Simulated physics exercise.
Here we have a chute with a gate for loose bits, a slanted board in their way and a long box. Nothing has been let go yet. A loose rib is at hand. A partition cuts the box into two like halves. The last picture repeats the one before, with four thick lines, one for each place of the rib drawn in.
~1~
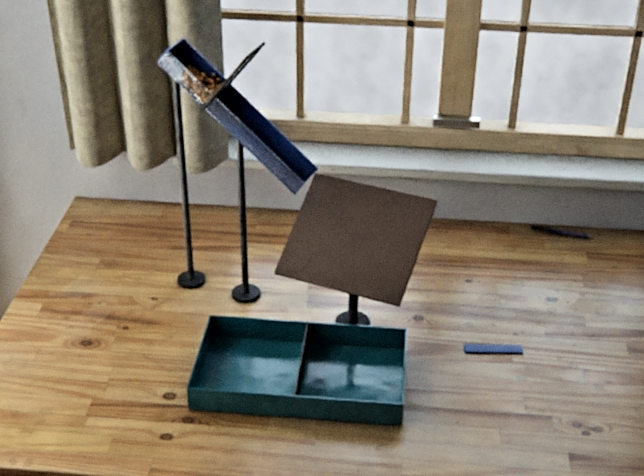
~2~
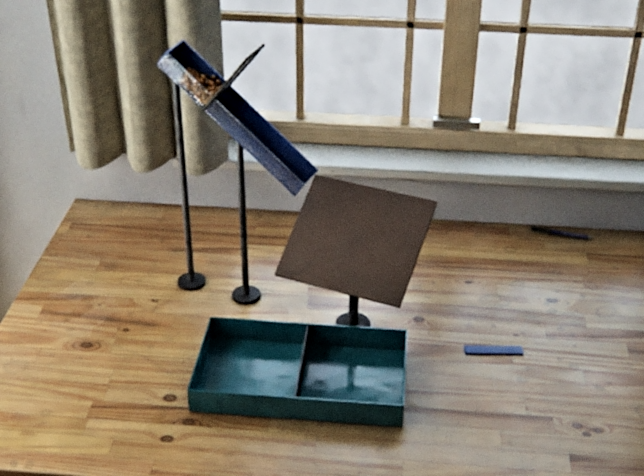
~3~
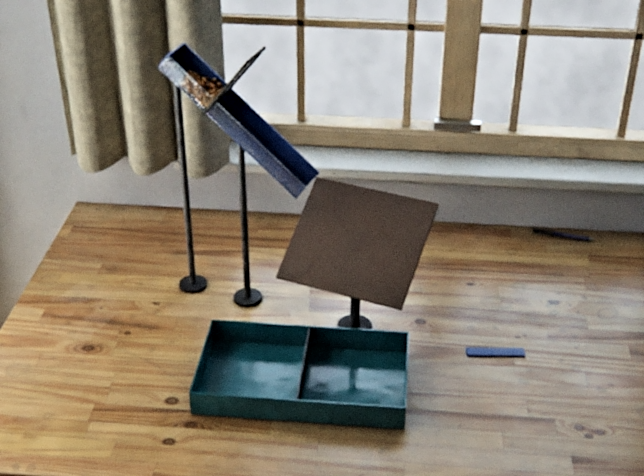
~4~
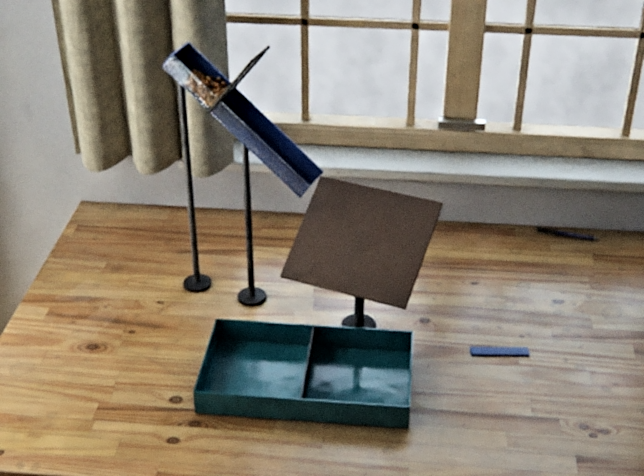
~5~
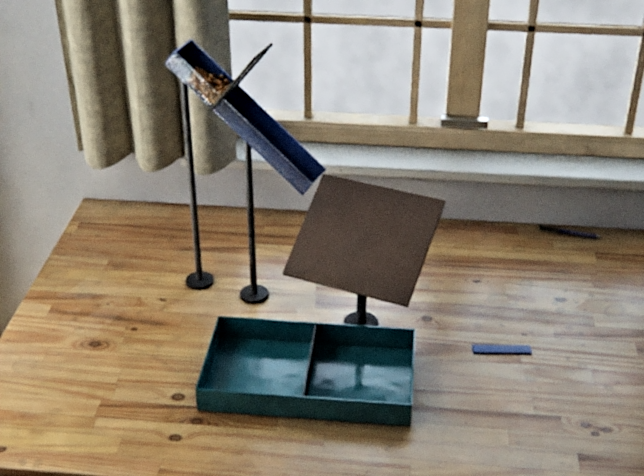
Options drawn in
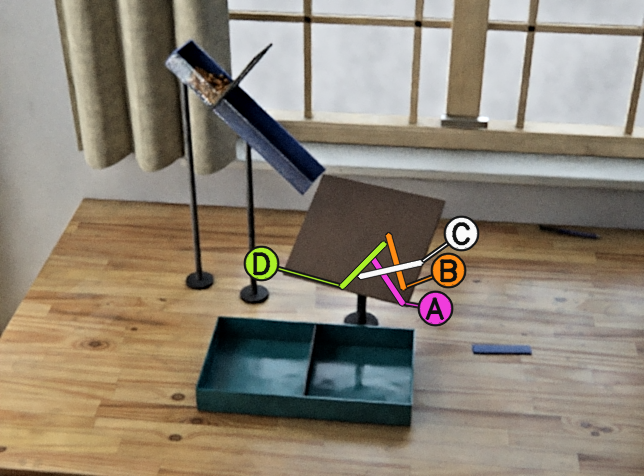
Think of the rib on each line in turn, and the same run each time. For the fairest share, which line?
Take D.
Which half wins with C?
More lands on the right.
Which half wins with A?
Right.
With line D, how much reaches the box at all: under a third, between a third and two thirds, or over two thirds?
It is over two thirds.
On the marked copy, line A from (371, 256) to (402, 302); line B from (388, 235) to (403, 287); line C from (420, 262) to (360, 276); line D from (383, 244) to (342, 286).
For line A, of what is caught, a small part in the left half, nearly all in the right.
For line B, of what is caught, a small part in the left half, nearly all in the right.
For line C, of what is caught, a small part in the left half, most in the right.
For line D, of what is caught, about two thirds in the left half, about a third in the right.
